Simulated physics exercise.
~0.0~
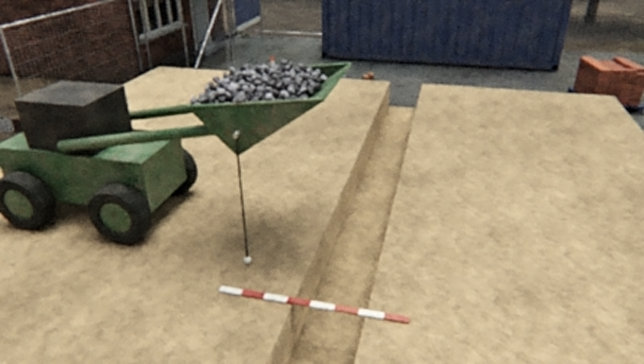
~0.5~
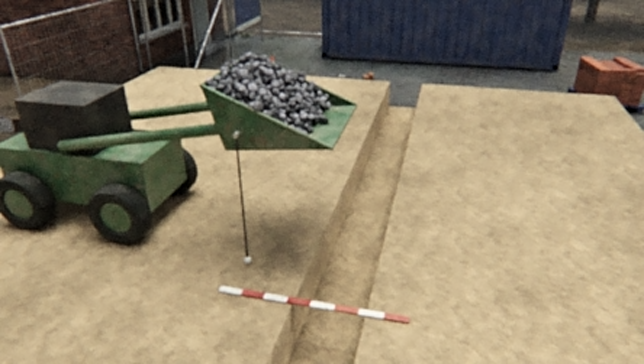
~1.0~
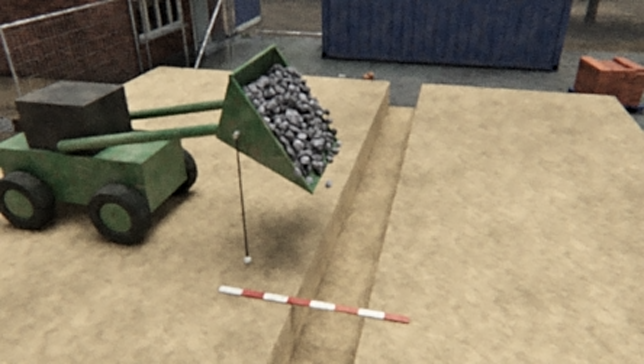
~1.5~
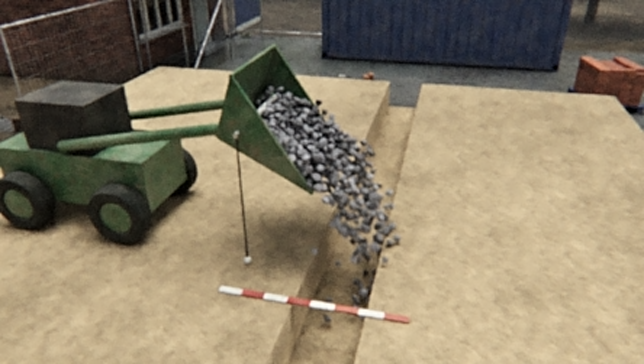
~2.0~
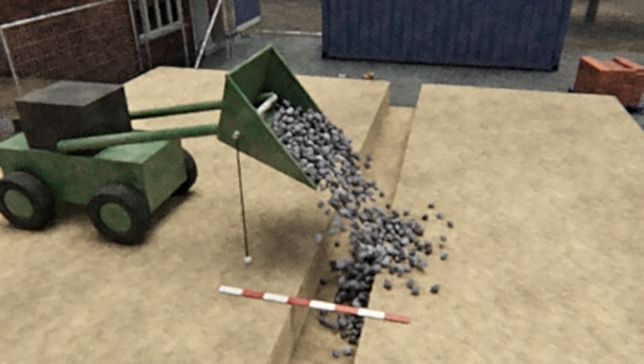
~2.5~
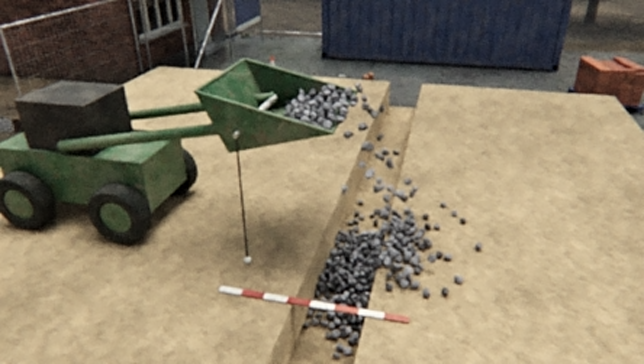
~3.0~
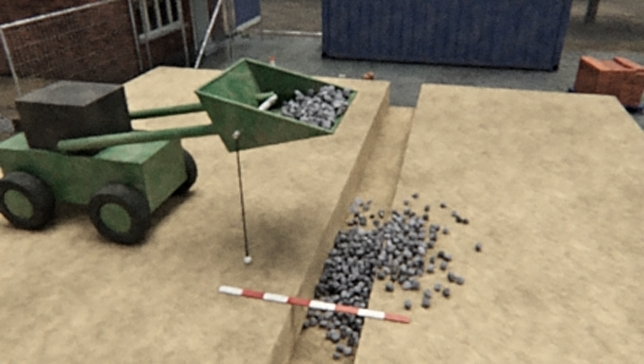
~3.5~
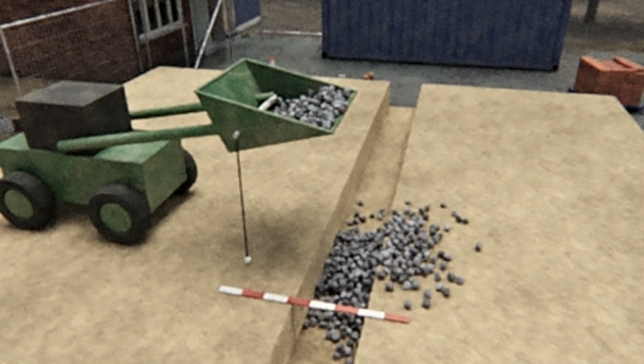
In the video, a green loader tips its raised bucket forward and grey stones pour down to the right into a narrow trench, some scattering beyond it, before the bucket tilts back up and stays still with a small part of the load inside.
